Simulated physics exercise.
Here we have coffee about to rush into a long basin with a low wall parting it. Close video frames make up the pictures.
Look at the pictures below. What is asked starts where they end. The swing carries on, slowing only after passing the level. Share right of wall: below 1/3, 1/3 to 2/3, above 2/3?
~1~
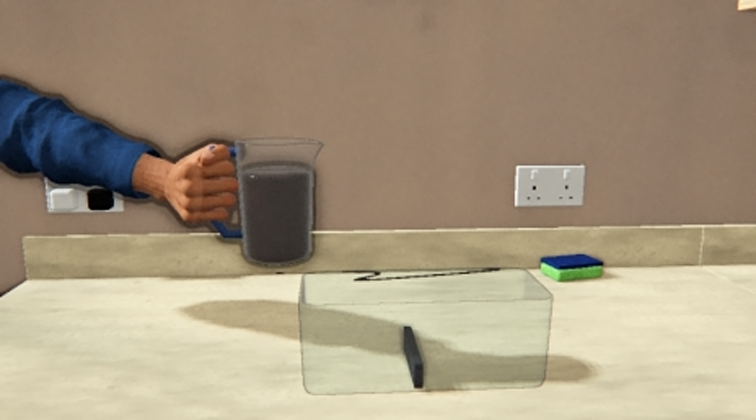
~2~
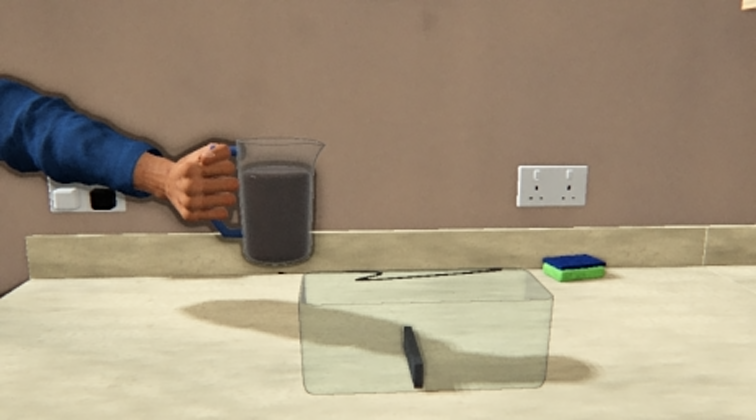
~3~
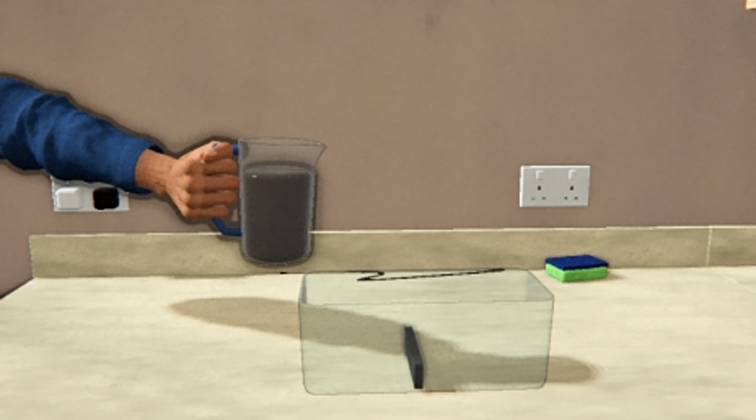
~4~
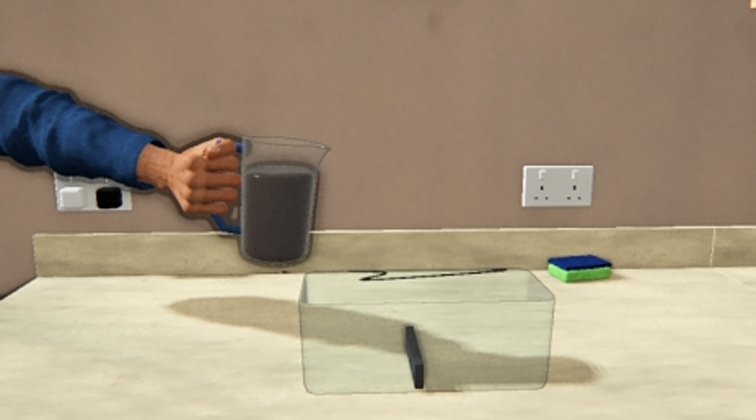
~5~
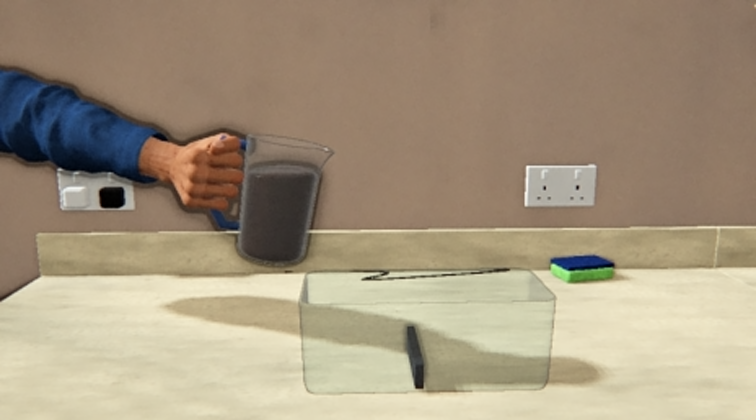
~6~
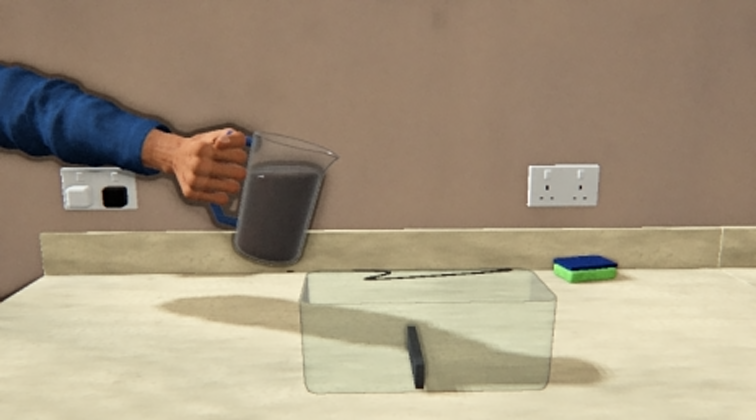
Below 1/3.
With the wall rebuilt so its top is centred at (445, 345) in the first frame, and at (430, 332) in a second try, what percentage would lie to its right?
First try 10 per cent, second try 5 per cent.
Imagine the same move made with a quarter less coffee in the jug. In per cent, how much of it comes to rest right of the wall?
Close to 5 per cent.
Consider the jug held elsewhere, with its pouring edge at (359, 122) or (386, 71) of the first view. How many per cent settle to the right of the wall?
90 % and 90 %.
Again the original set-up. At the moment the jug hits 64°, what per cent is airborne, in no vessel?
I'd reckon some 5 per cent.
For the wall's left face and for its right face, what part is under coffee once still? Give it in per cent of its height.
I'd put the left at about 80 and the right at about 10.
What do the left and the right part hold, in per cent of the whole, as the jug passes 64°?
Left 0 %, right 0 %.
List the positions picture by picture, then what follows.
Tilt 0°; pouring edge (325, 142); surface from (241, 171) to (310, 171); the long basin's rim runs from (301, 289) to (539, 284); the wall's top is at (413, 345), in the first frame.
Tilt 1°; pouring edge (325, 143); surface from (242, 171) to (311, 171), in the second frame.
Tilt 2°; pouring edge (328, 145); surface from (244, 171) to (311, 171), in the third frame.
Tilt 5°; pouring edge (331, 147); surface from (246, 171) to (314, 172), in the fourth frame.
Tilt 10°; pouring edge (335, 151); surface from (248, 172) to (317, 171), in the fifth frame.
Tilt 15°; pouring edge (340, 156); surface from (250, 174) to (321, 171), in the sixth frame.
A moment on, the jug is tipped part way and 94 per cent is still to pour, 0 is left of the wall and 0 right of it.
Next, the jug is tipped on its side and 56 per cent is still to pour, 28 is left of the wall and 0 right of it.
Then the jug is tipped on its side and 16 per cent is still to pour, 71 is left of the wall and 4 right of it.
Later the jug is tipped on its side and 3 per cent is still to pour, 84 is left of the wall and 9 right of it.
In the end 85 per cent lies left of the wall, 13 right of it and 2 outside.
